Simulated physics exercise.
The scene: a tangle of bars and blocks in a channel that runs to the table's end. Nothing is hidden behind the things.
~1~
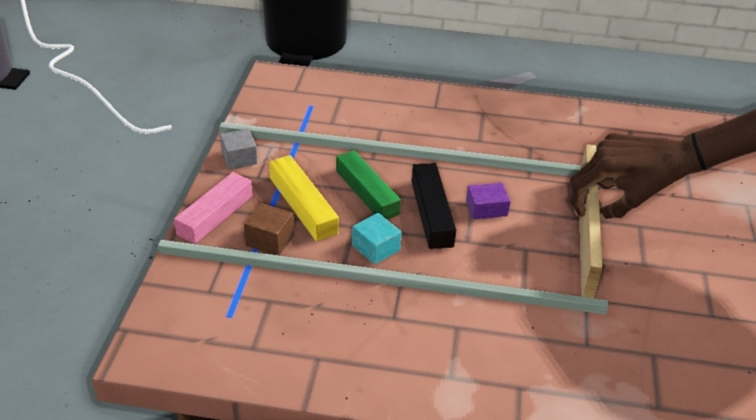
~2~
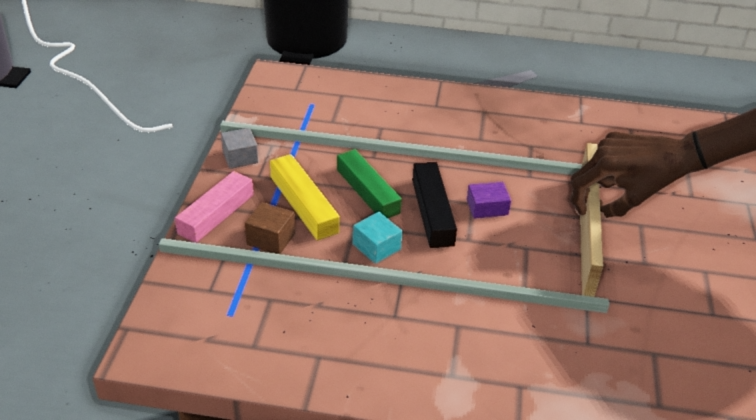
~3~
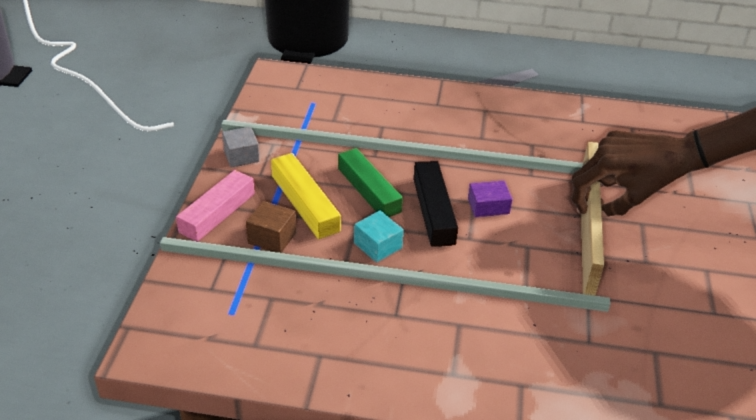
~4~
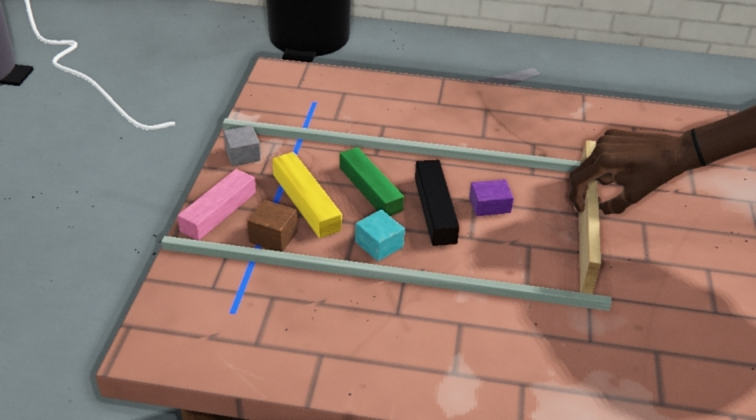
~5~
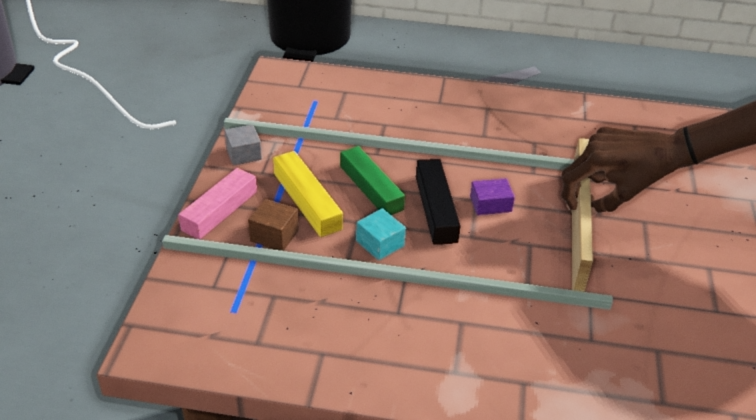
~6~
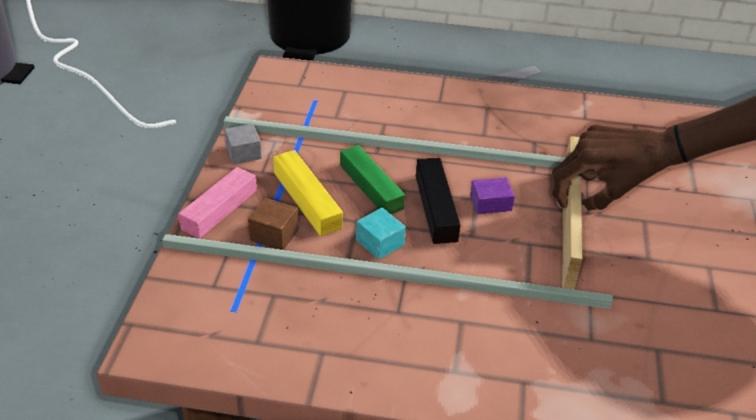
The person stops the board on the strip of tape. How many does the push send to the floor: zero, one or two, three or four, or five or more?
The number that fall off is one or two.
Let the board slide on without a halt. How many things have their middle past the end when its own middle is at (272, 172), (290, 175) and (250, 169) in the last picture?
In that order 3, 1 and 4.
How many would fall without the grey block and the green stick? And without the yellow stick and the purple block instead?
It would be 1 and 0.
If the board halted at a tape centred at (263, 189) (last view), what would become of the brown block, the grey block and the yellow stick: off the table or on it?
The brown block tumbles off; the grey block remains up; the yellow stick drops off.
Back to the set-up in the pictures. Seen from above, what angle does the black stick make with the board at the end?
Some 35 degrees.
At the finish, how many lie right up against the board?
In contact: 3.
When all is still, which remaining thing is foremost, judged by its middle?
The yellow stick.
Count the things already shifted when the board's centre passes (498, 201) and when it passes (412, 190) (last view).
1 and 4.
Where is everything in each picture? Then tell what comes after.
Grey block (239, 149); pink bar (215, 207); brown block (269, 229); board (589, 218); tape (276, 197), in the first picture.
Pink bar (215, 206); green stick (368, 184), in the second picture.
Brown block (271, 227); purple block (490, 199), in the third picture.
Grey block (242, 146); black stick (436, 201), in the fourth picture.
Pink bar (219, 203); yellow stick (307, 193), in the fifth picture.
Grey block (243, 144); pink bar (219, 202); brown block (274, 224); board (572, 210); tape (280, 191), in the sixth picture.
A little later, none off yet; grey block at rest near (243, 144); pink bar at rest near (219, 202); brown block at rest near (274, 224).
Next, none off yet; grey block moving near (237, 139); pink bar shifted a little near (189, 205); brown block shifted well along near (210, 224).
When it is over, the number that fall off is one or two; down, brown block and pink bar.
